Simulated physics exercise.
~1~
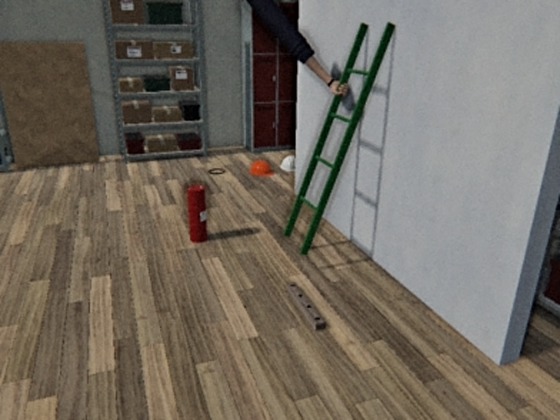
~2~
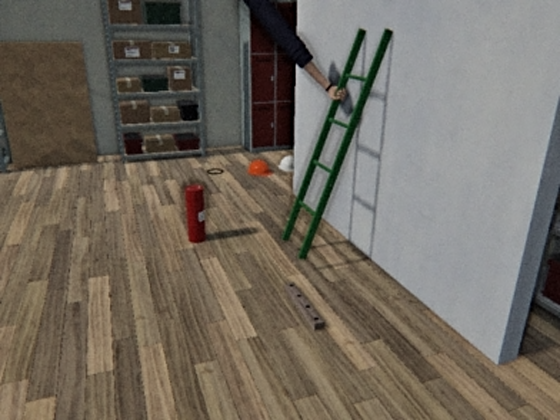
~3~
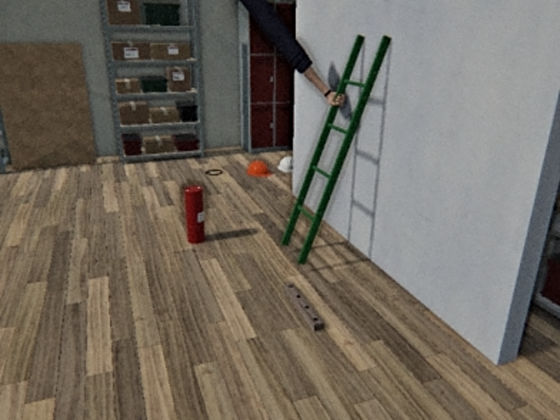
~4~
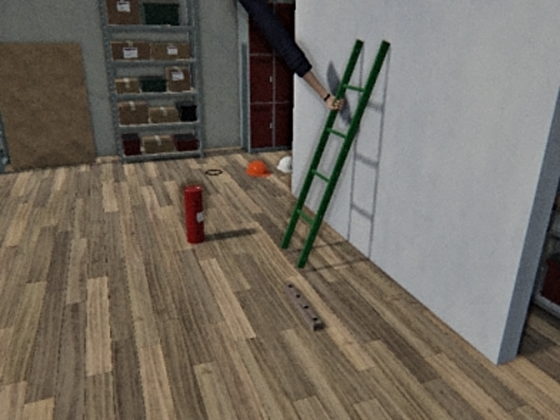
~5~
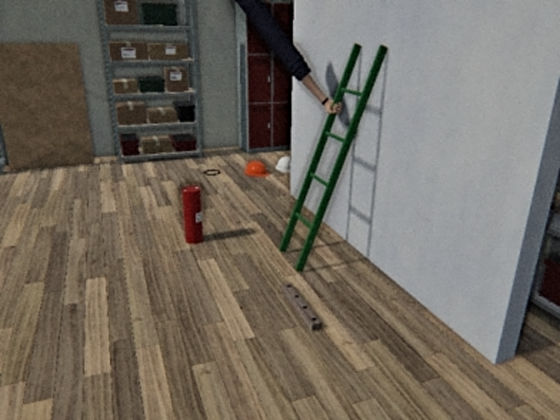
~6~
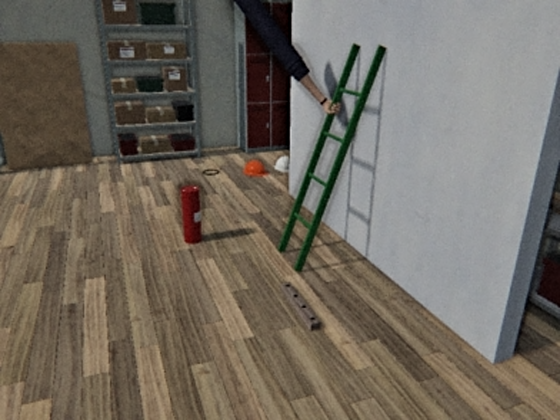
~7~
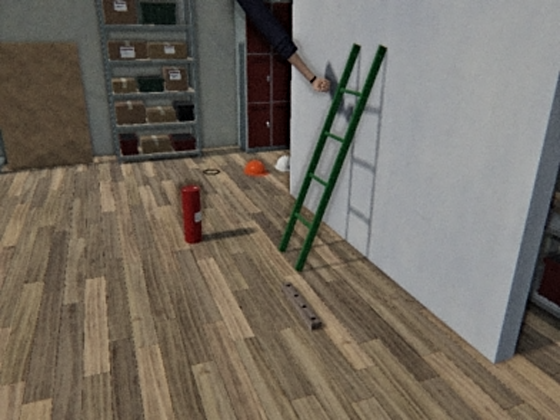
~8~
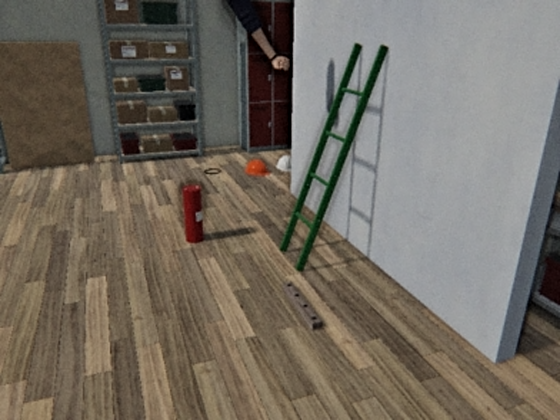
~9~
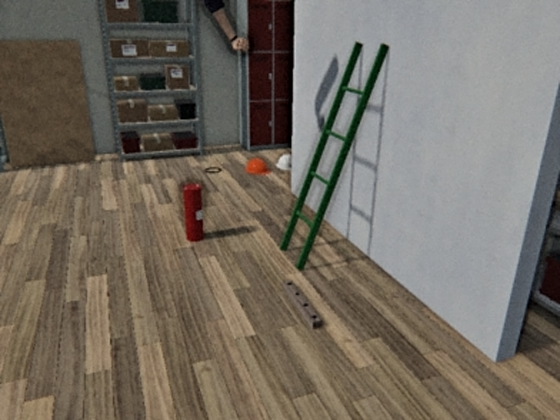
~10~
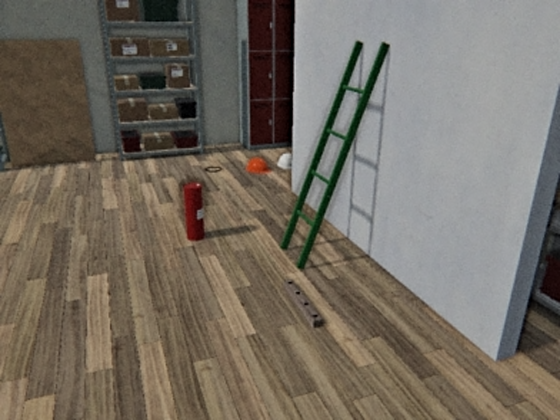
A green ladder, held by a hand reaching in from above, leans against a pale wall in a room with a wooden floor. A red fire extinguisher stands to its left, a short batten lies near its feet, and shelves of boxes line the back. The hand eases the ladder slightly downward until it settles at a slant. Then the fingers let go, and the arm draws back up to the left and out of view. The ladder stays leaning against the wall, with the extinguisher and batten still in their places.
